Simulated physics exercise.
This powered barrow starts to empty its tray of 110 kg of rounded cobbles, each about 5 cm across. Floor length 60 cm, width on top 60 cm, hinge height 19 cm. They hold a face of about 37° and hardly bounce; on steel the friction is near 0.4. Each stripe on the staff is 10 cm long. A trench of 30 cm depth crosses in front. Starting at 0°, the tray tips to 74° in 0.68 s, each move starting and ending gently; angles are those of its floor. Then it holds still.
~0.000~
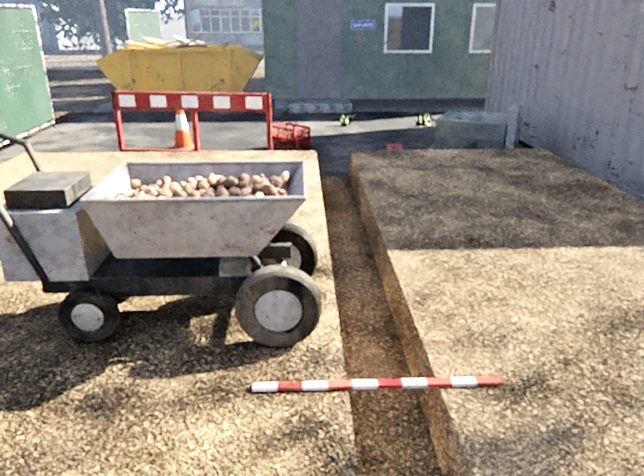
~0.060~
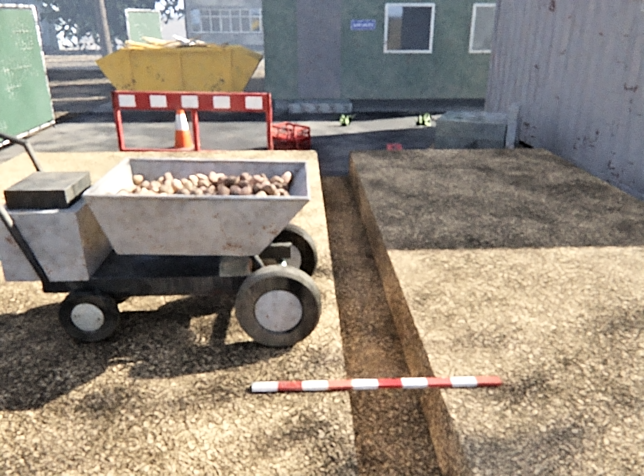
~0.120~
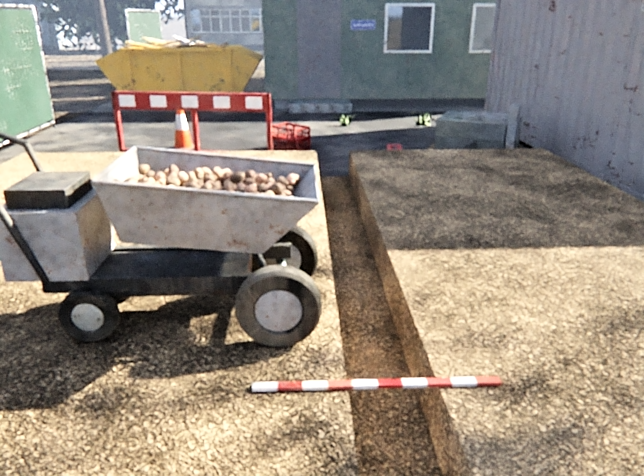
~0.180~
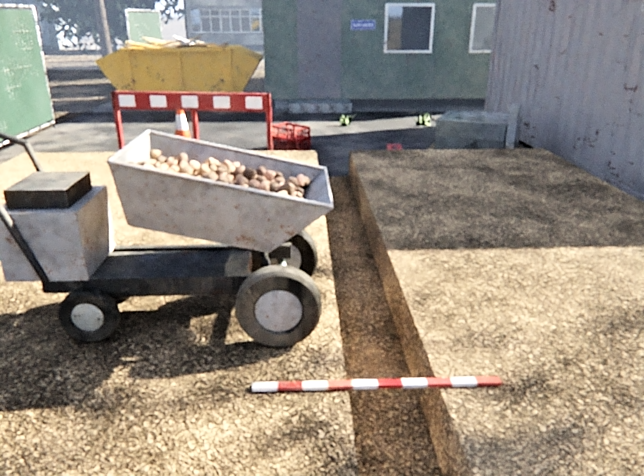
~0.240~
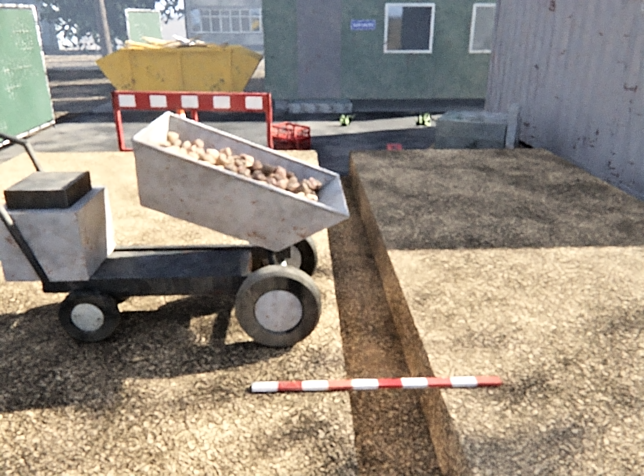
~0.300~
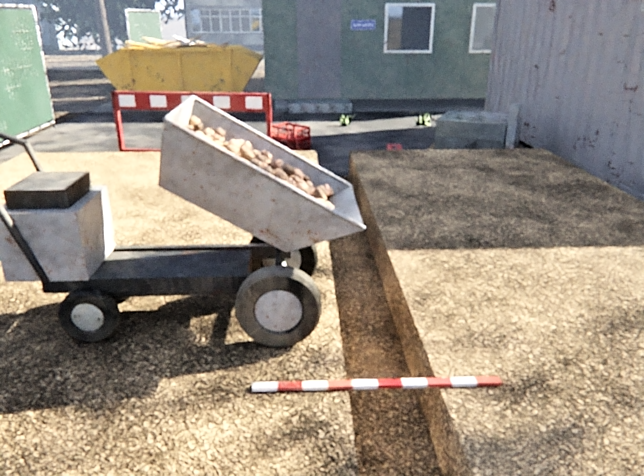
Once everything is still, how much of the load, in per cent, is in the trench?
Roughly 18 per cent ends in the trench.
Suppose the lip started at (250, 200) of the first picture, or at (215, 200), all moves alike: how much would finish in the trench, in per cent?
First some 70, then 95 per cent.
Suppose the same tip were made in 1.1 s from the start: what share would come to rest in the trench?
It would be near 30 per cent.
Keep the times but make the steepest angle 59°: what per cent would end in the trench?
In that case some 25 per cent.
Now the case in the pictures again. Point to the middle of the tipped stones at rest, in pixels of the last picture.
Near (468, 306).
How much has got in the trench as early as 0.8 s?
About 5 per cent by then.
After 0.5 s the floor is at 62°; 100 % in the tray; the foremost stones are at (381, 246).
After 0.8 s the floor is at 74°; 63 % in the tray, 5 % in the trench, 32 % past the trench; the foremost stones are at (470, 310).
After 1.1 s the floor is at 74°; 8 % in the tray, 11 % in the trench, 81 % past the trench; the foremost stones are at (628, 308).
After 3.1 s the floor is at 74°; 0 % in the tray, 18 % in the trench, 82 % past the trench; the foremost stones are past the picture's edge.
